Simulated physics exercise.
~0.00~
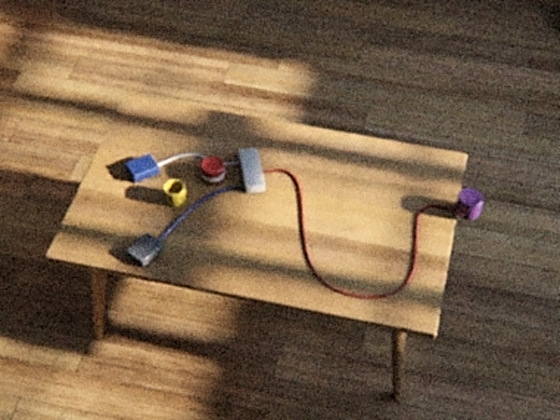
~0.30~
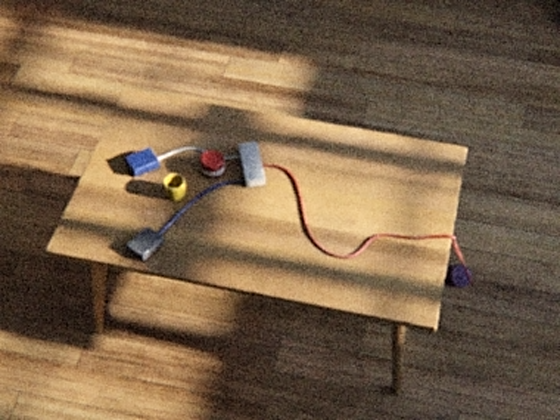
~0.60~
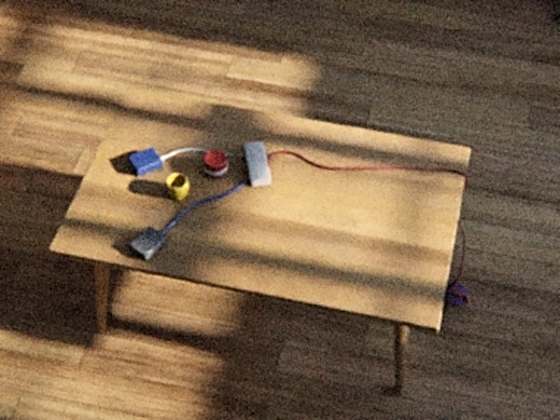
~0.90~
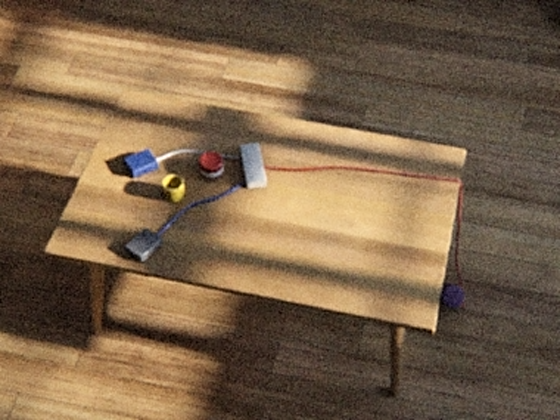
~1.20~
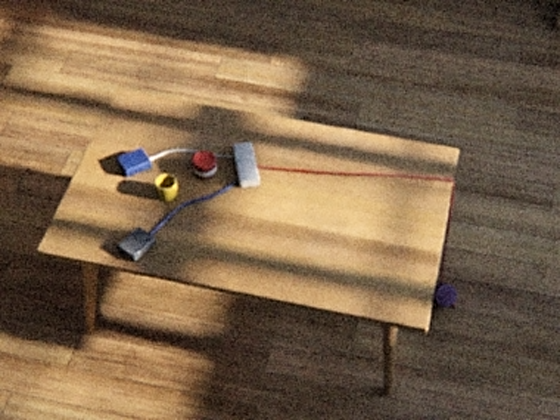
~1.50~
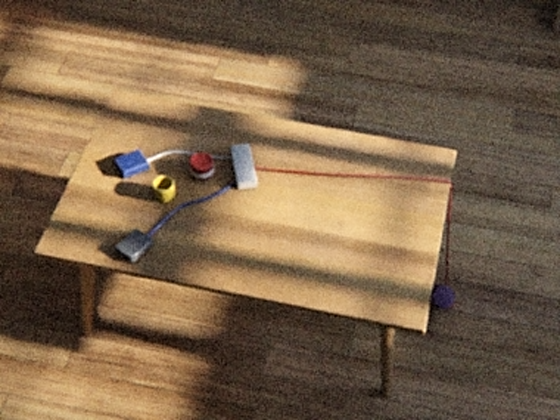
On a wooden table in patchy sunlight, a white power strip sits with cabled devices, a red tin and a yellow mug as a purple speaker drops off the right edge. Its red cable pulls straight across the tabletop, and the speaker ends up hanging below the edge while everything else stays put.
